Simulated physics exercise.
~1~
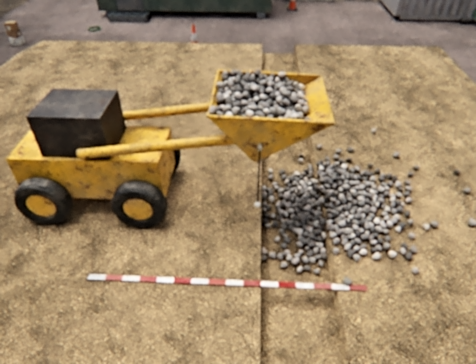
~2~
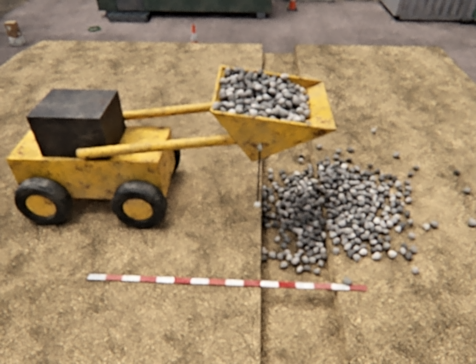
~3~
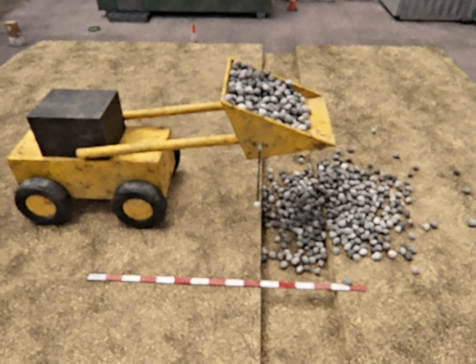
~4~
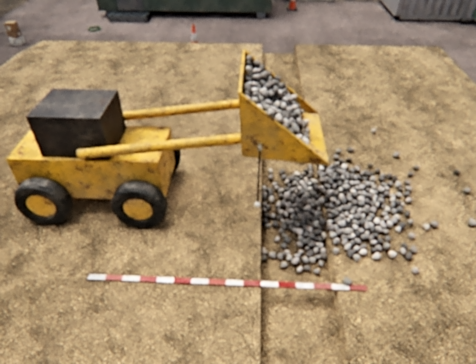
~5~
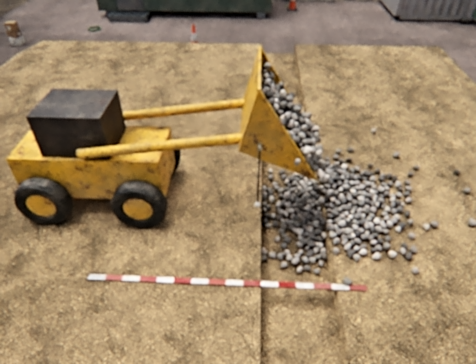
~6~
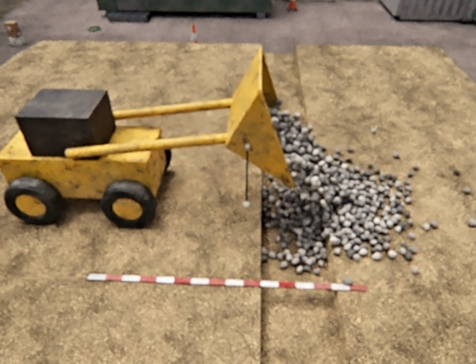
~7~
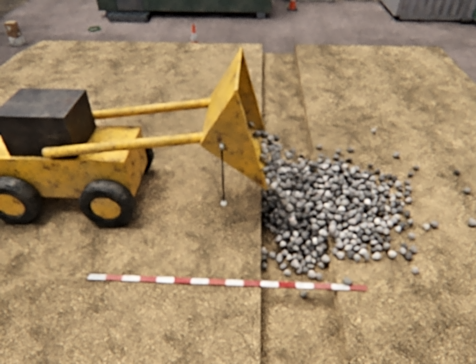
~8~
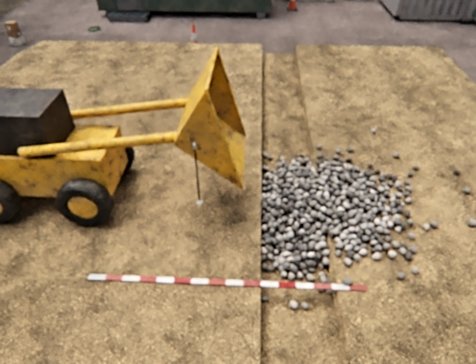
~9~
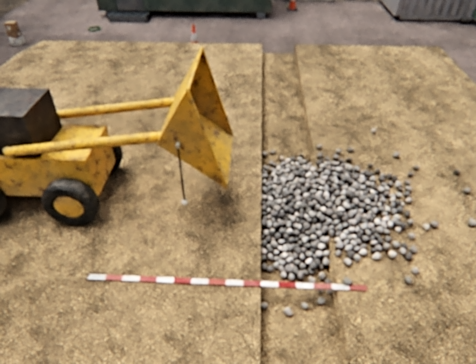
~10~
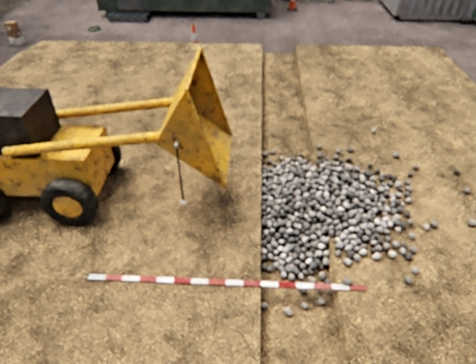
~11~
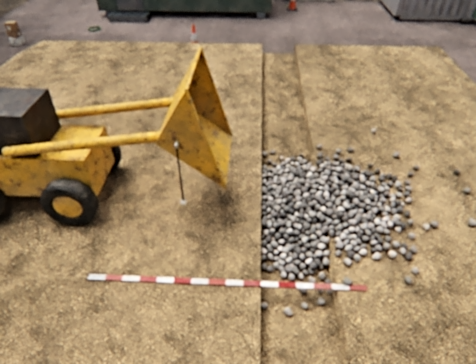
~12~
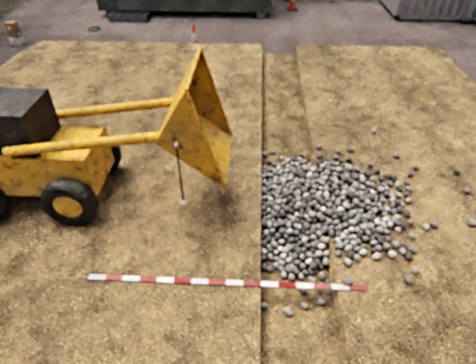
A yellow toy loader tips grey stones onto a loose pile, backs left and stops.
